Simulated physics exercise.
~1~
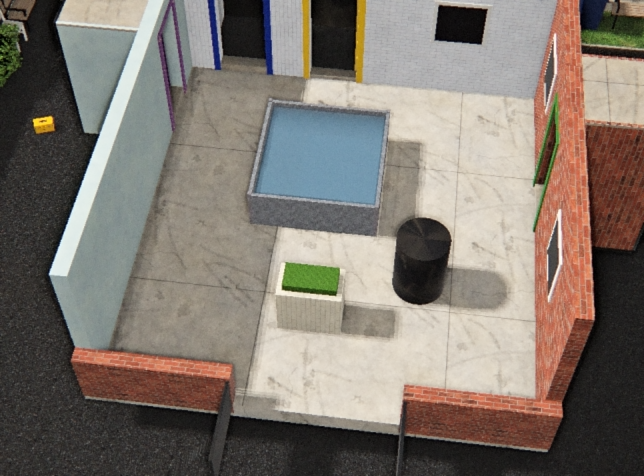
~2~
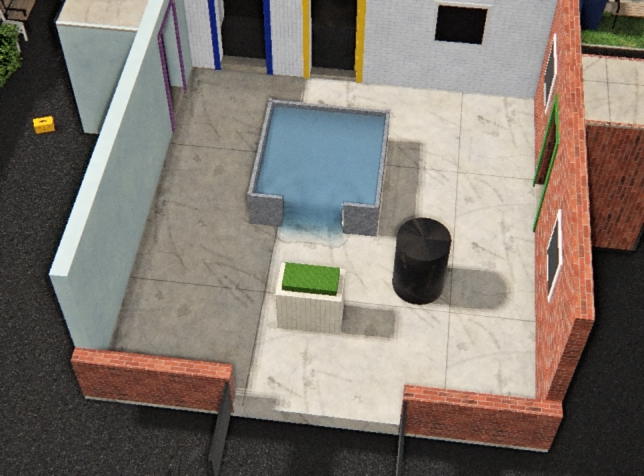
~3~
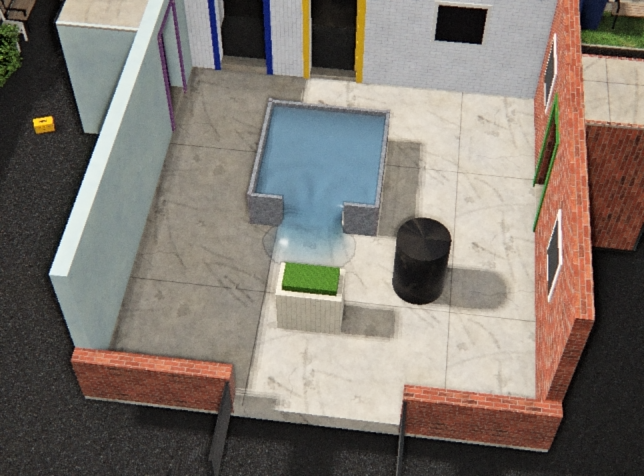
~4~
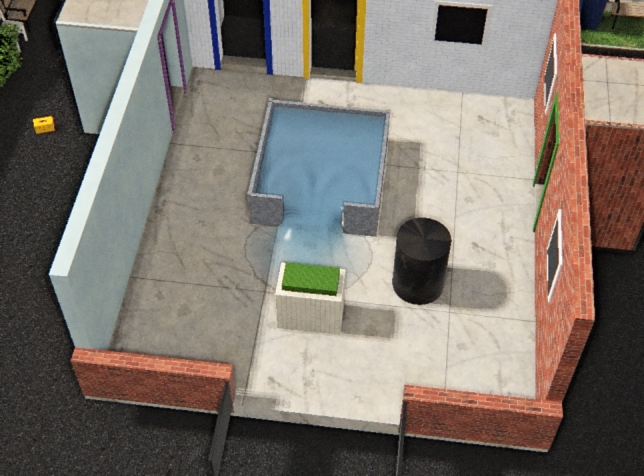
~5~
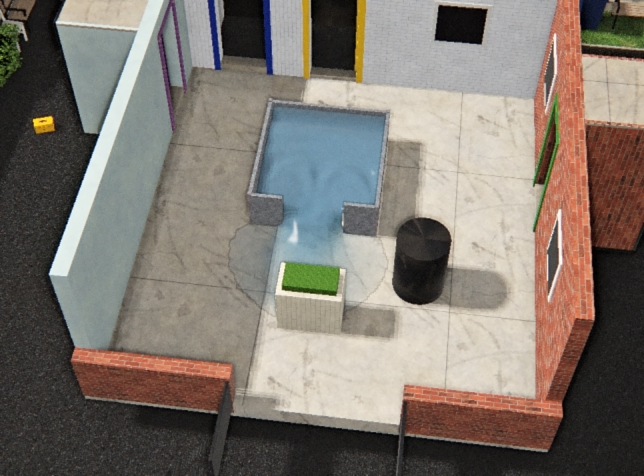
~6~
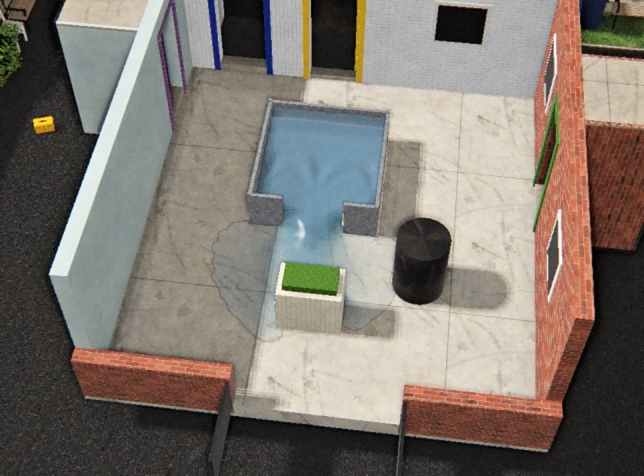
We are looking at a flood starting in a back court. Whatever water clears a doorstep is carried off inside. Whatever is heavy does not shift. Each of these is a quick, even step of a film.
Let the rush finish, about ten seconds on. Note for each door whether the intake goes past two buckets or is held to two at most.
In the end the purple door stays inside what's allowed there; the blue door stays inside what's allowed there; the green door stays inside what's allowed there; the yellow door stays inside what's allowed there.
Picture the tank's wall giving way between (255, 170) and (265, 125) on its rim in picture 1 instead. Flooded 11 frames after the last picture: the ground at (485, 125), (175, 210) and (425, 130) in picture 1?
Untouched, submerged, untouched.
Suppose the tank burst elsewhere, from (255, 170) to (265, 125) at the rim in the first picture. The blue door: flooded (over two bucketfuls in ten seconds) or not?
Result - blue door: Beyond the limit.
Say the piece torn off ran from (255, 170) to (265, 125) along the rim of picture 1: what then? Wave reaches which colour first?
It's the door marked purple.
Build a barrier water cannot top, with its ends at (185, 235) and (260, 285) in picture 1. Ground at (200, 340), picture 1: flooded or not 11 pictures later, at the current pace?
My call for that point: Waterlogged.
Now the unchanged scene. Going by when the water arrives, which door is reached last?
I'd go with the yellow one.
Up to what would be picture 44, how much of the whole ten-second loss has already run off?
Roughly 45 per cent.
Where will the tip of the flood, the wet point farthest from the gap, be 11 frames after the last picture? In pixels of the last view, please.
The front's farthest point is close to (528, 425).
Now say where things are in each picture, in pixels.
In the first frame, the water tank at (321, 155) is whole and still.
In the second frame, the front is at (280, 230), out from the gap at (313, 219).
In the third frame, water pours out at (313, 220) and has run to (275, 256).
In the fourth frame, the front is at a hidden place, out from the gap at (313, 220).
In the fifth frame, the front is at (276, 311), out from the gap at (313, 220).
In the sixth frame, water pours out at (313, 219) and has run to (264, 335).
A moment on, water covers 20 % of the floor; the purple door not reached, the blue door not reached, the green door not reached, the yellow door not reached.
Next, water covers 35 % of the floor; the purple door not reached, the blue door not reached, the green door not reached, the yellow door not reached.
Then, water covers 40 % of the floor; the purple door not reached, the blue door not reached, the green door not reached, the yellow door not reached.
Later, water covers 80 % of the floor; the purple door wet at the sill, nothing in, the blue door not reached, the green door wet at the sill, nothing in, the yellow door not reached.
In the end, water covers 95 % of the floor; the purple door wet at the sill, nothing in, the blue door wet at the sill, nothing in, the green door wet at the sill, nothing in, the yellow door wet at the sill, nothing in.
